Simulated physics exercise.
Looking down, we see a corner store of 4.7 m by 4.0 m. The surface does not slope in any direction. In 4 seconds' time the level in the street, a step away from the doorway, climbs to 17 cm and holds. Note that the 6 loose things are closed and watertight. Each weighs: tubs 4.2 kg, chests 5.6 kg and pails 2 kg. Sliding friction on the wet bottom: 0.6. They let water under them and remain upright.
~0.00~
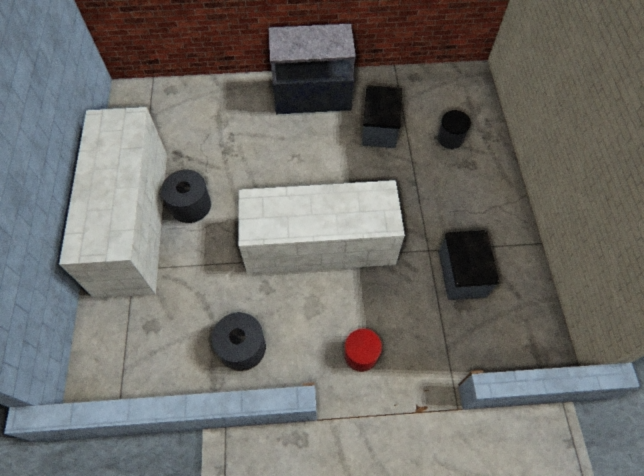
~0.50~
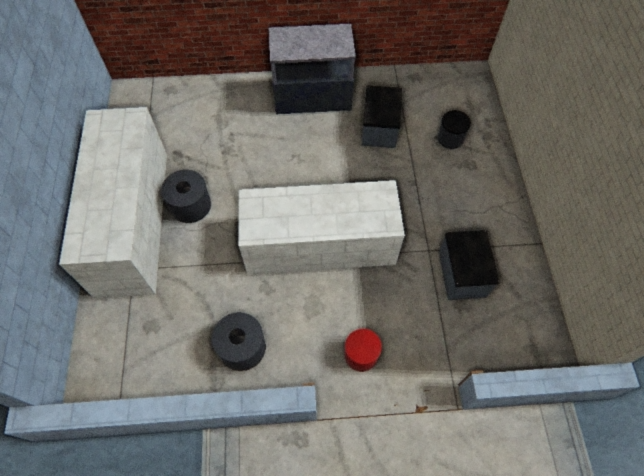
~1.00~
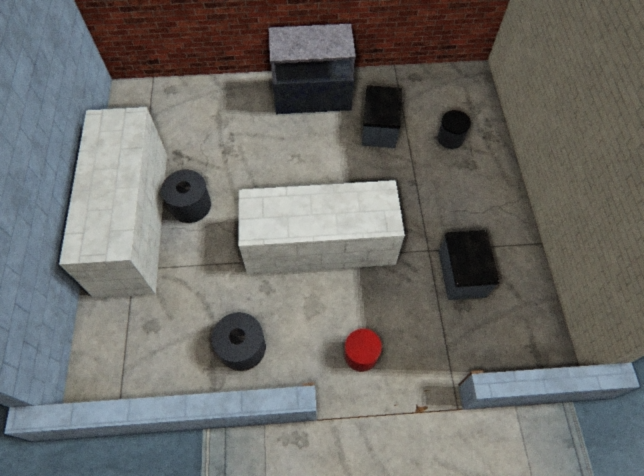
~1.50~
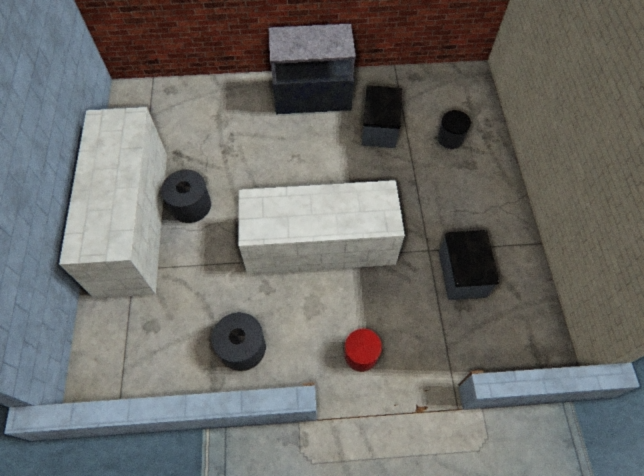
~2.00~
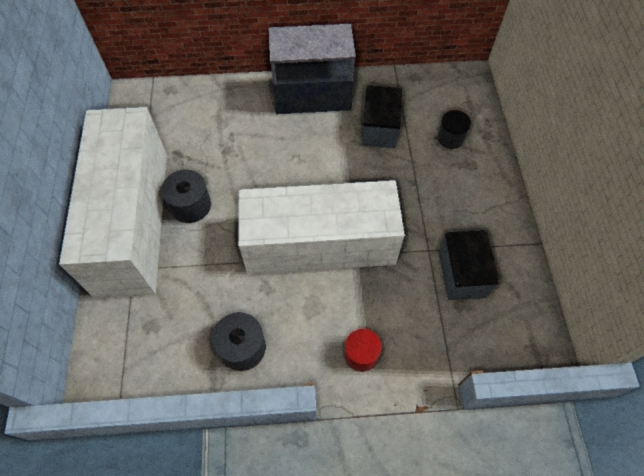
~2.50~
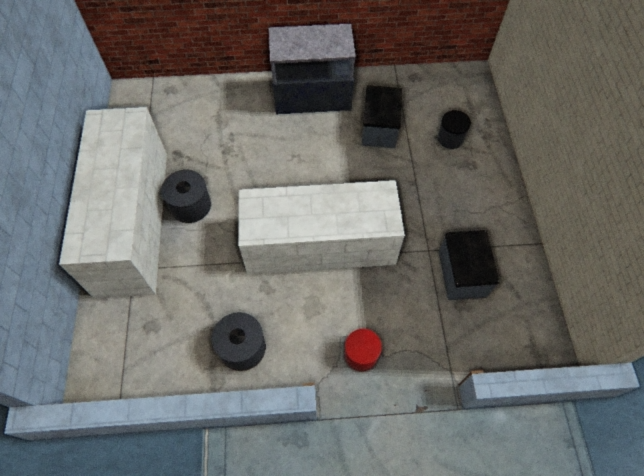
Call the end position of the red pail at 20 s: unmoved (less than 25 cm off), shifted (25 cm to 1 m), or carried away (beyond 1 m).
Shifted.
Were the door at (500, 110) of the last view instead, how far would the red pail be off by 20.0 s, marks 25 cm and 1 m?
Red pail: Goes a long way.
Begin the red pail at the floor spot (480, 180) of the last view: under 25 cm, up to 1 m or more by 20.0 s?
Answer: It covers a big distance.
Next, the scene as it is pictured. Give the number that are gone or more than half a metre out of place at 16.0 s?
At that time I count 5.
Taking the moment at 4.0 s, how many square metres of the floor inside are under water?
About 2.5 m2.
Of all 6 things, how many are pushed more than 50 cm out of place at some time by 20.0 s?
Answer: 6.
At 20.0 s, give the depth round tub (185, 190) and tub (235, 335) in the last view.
Close to 10 and 13 centimetres.
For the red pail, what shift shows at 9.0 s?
About 200 cm by then.
After 4.0 s the red pail is near (326, 271), 0.8 m from its start, afloat; 1 afloat.
After 9.0 s the red pail is near (103, 372), 2.2 m from its start, afloat; 5 afloat.
After 16.0 s the red pail is near (126, 349), 2.1 m from its start, afloat; 6 afloat.
After 20.0 s the red pail is near (325, 308), 0.5 m from its start, afloat; 6 afloat.
